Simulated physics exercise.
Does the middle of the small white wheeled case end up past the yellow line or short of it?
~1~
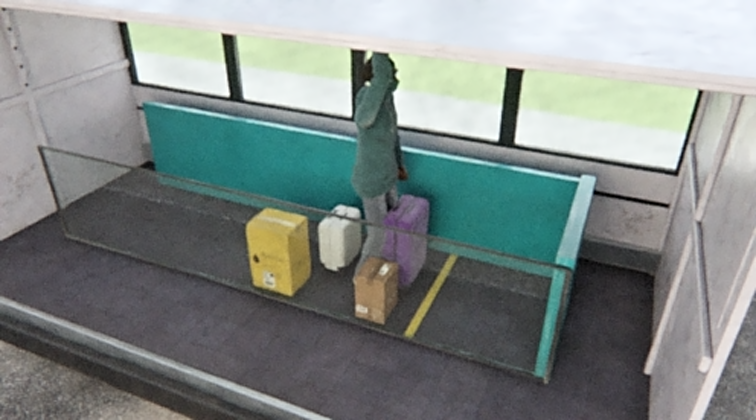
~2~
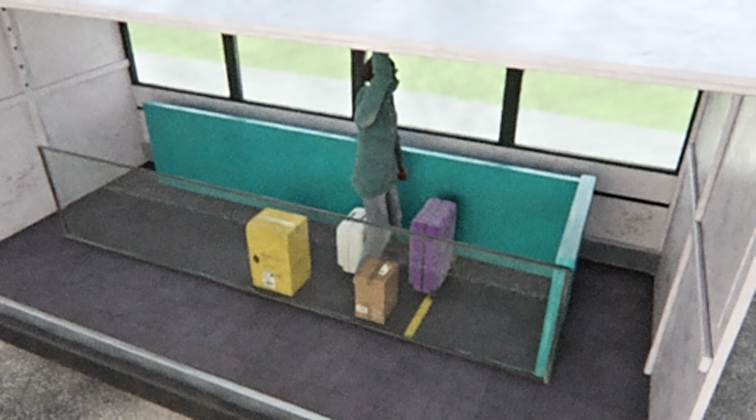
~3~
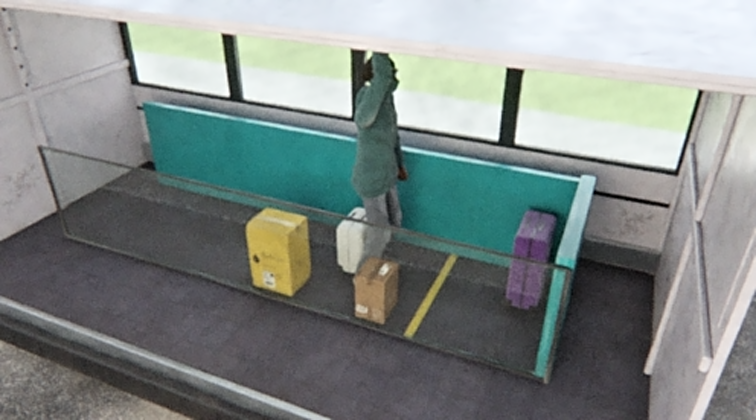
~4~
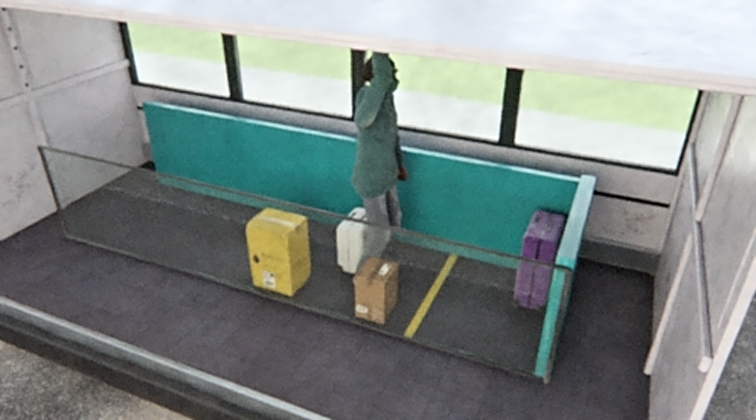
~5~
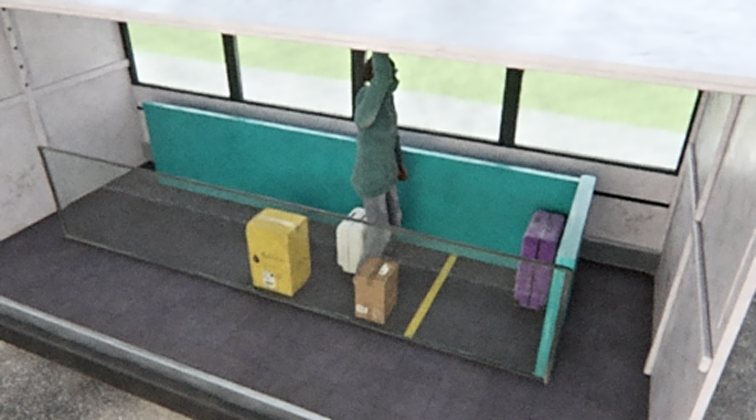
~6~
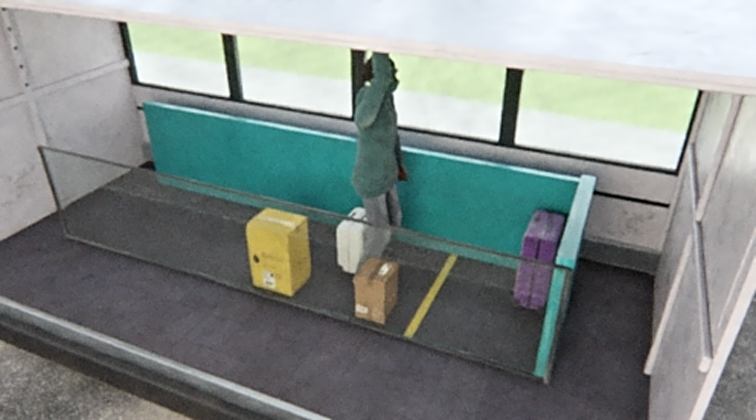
It ends up short of the yellow line. The small white case shifts only slightly to the right and then stays upright where it stops.
